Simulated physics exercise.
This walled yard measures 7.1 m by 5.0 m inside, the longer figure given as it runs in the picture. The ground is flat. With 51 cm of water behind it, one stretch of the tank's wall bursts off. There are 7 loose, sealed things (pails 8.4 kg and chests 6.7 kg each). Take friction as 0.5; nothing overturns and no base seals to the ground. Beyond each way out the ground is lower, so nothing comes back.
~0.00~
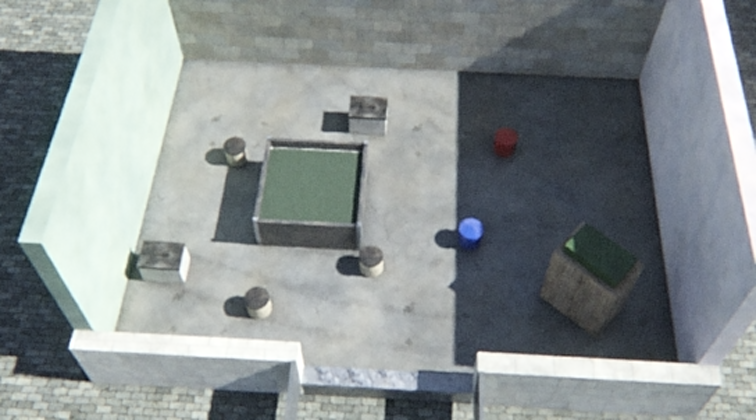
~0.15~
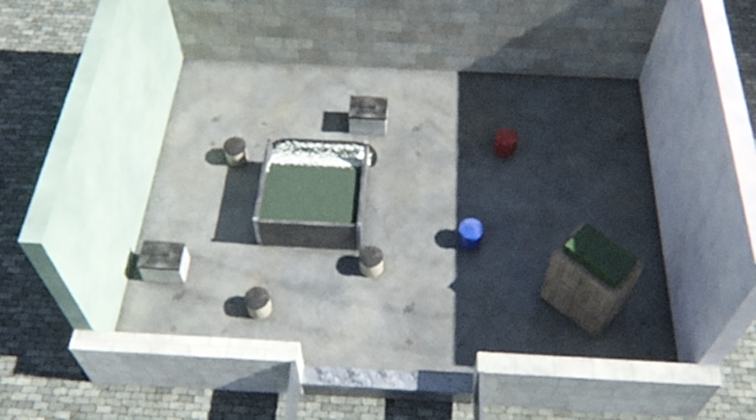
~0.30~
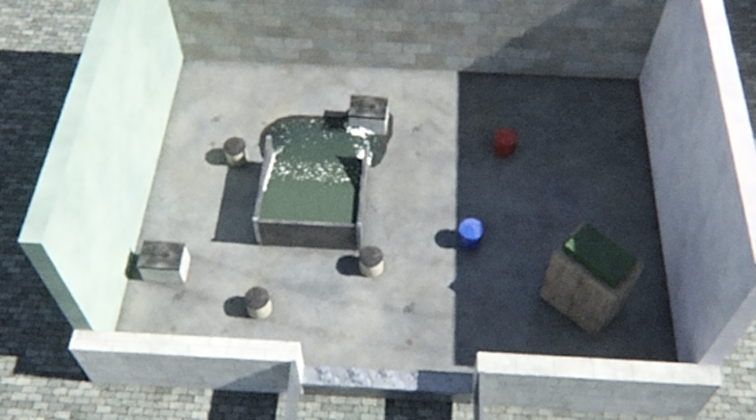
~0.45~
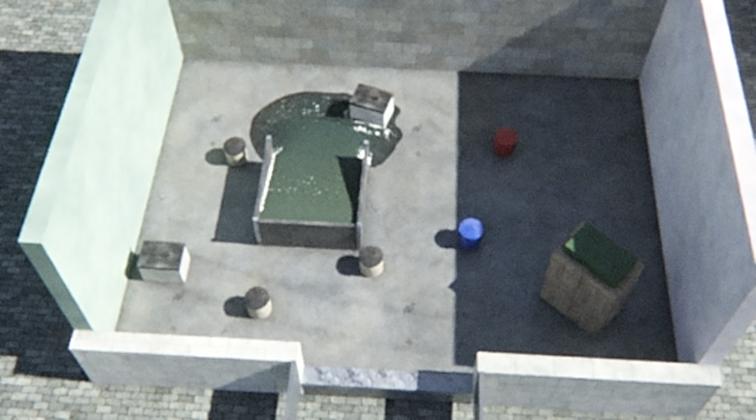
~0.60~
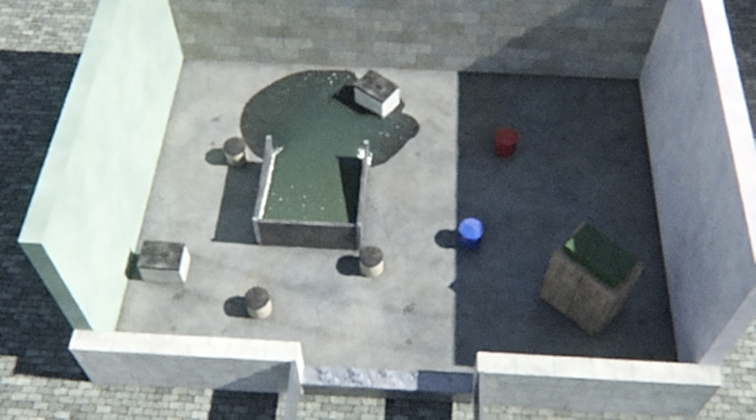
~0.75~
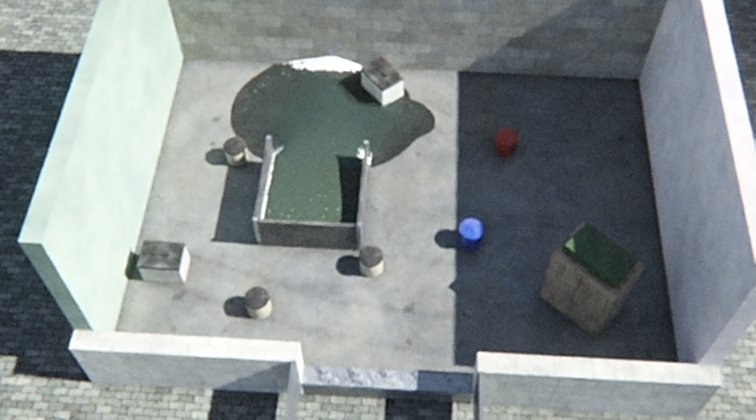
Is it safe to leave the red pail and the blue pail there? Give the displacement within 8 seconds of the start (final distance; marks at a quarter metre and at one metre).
The red pail holds its place, the blue pail stays put.
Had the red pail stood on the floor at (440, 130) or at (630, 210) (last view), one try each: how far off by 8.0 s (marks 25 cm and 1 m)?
In turn: It stays put; it stays put.
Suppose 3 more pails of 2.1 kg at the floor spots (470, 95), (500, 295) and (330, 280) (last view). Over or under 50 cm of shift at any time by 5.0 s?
In turn: Over, under, under.
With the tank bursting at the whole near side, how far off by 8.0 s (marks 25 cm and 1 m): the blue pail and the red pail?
Then the blue pail barely shifts, the red pail holds its place.
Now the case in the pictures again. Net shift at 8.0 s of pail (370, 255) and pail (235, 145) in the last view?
In turn: 0 cm, 0 cm.
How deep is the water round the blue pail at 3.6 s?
Roughly 0 cm.
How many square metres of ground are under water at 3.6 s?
Roughly 18 m2.
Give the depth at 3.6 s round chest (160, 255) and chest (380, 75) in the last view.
Roughly 2 and 5 cm.
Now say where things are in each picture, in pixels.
The red pail at (507, 136), on the bottom; the blue pail at (471, 229), on the bottom; water covers 1.7 m2; 0 of 7 have shifted, in the first picture.
The red pail at (507, 136) rests on the ground; the blue pail at (471, 229), on the bottom; water covers 2.3 m2; 0 of 7 have shifted, in the second picture.
The red pail at (507, 136) rests on the ground; the blue pail at (471, 229), on the bottom; water covers 3.1 m2; 0 of 7 have shifted, in the third picture.
The red pail at (507, 136) rests on the ground; the blue pail at (471, 229), on the bottom; water covers 4.0 m2; 1 of 7 have shifted, in the fourth picture.
The red pail at (507, 136), on the bottom; the blue pail at (471, 229) rests on the ground; 5.1 m2 under water; 1 of 7 have shifted, in the fifth picture.
The red pail at (507, 136), on the bottom; the blue pail at (471, 229), on the bottom; water covers 6.1 m2; 1 of 7 have shifted, in the sixth picture.
After 1.6 s the red pail is near (507, 136), 0.0 m from its start, aground; the blue pail is near (471, 229), 0.0 m from its start, aground; 0 of 7 are out; 1 afloat.
After 3.6 s the red pail is near (507, 136), 0.0 m from its start, aground; the blue pail is near (471, 229), 0.0 m from its start, aground; 0 of 7 are out; 0 afloat.
After 5.6 s the red pail is near (507, 136), 0.0 m from its start, aground; the blue pail is near (471, 229), 0.0 m from its start, aground; 0 of 7 are out; 1 afloat.
After 8.0 s the red pail is near (507, 136), 0.0 m from its start, aground; the blue pail is near (471, 229), 0.0 m from its start, aground; 0 of 7 are out; 2 afloat.
